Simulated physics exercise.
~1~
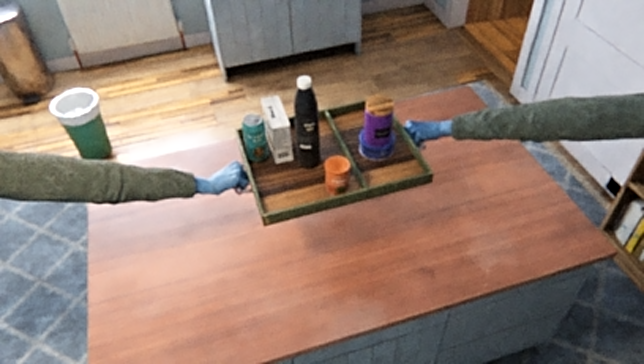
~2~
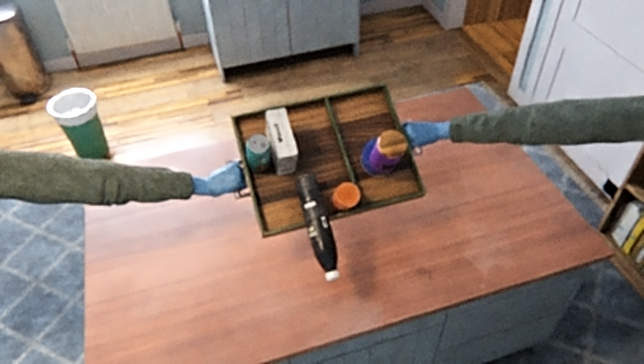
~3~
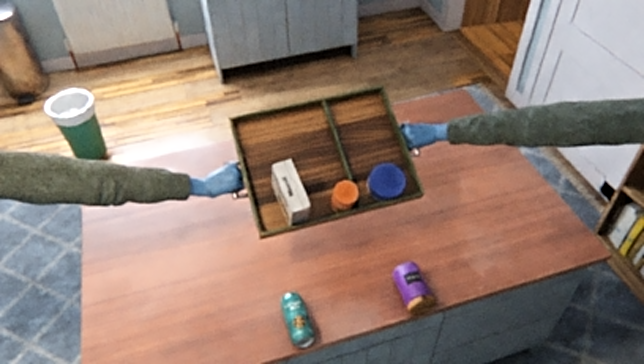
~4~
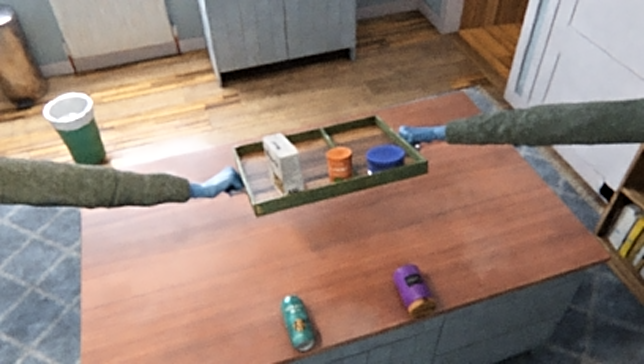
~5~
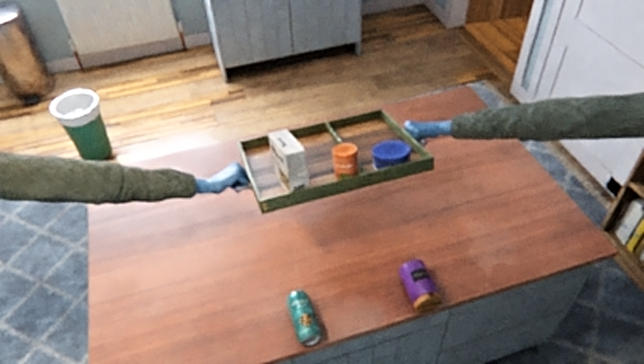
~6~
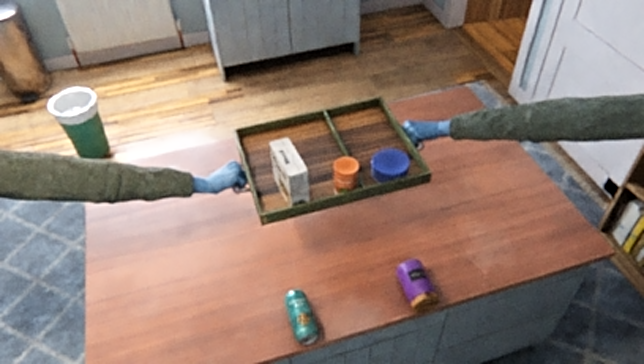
In a room with a wooden-topped table, two hands tipped a divided tray toward the viewer, and a black bottle, purple jar and turquoise can fell off before it levelled, leaving the white packet, orange tin and blue tub aboard.
